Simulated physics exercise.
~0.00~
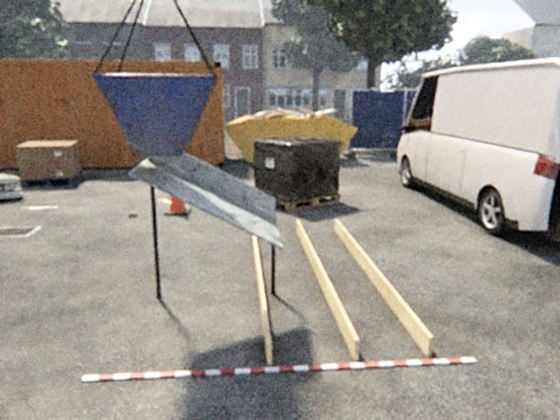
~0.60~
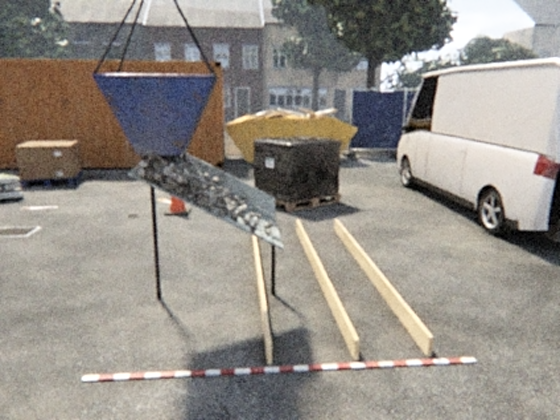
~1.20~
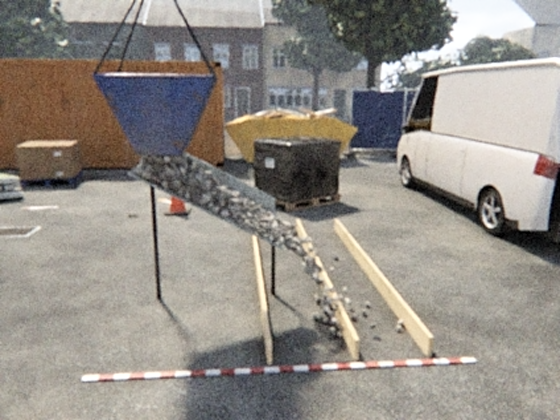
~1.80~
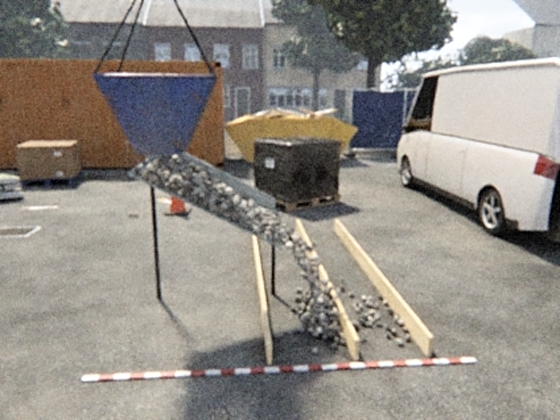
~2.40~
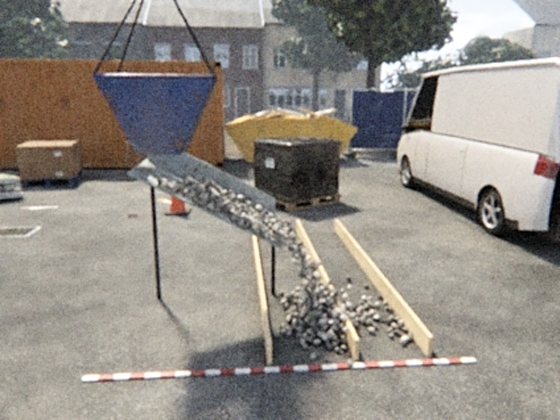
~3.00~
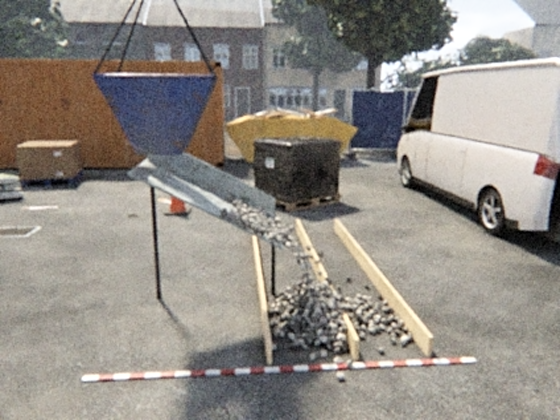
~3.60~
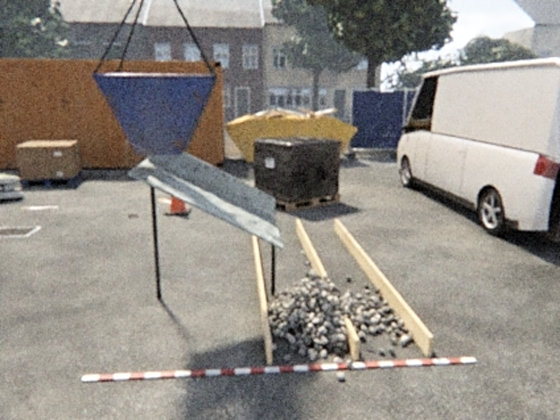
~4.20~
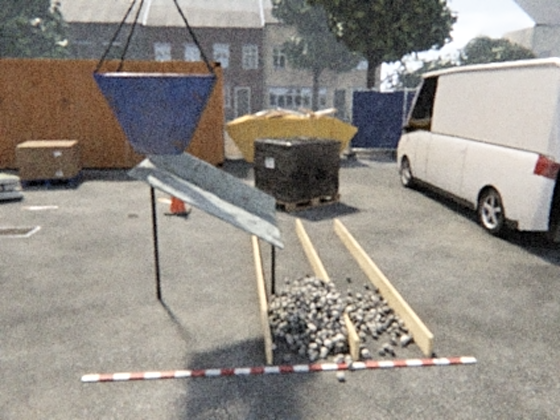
The video shows grey stones pouring from a hanging blue hopper onto a sloping metal chute in a paved yard, sliding down to the right and dropping among three wooden boards. The chute empties, and the stones lie heaped, mostly in the left bay with fewer in the right.
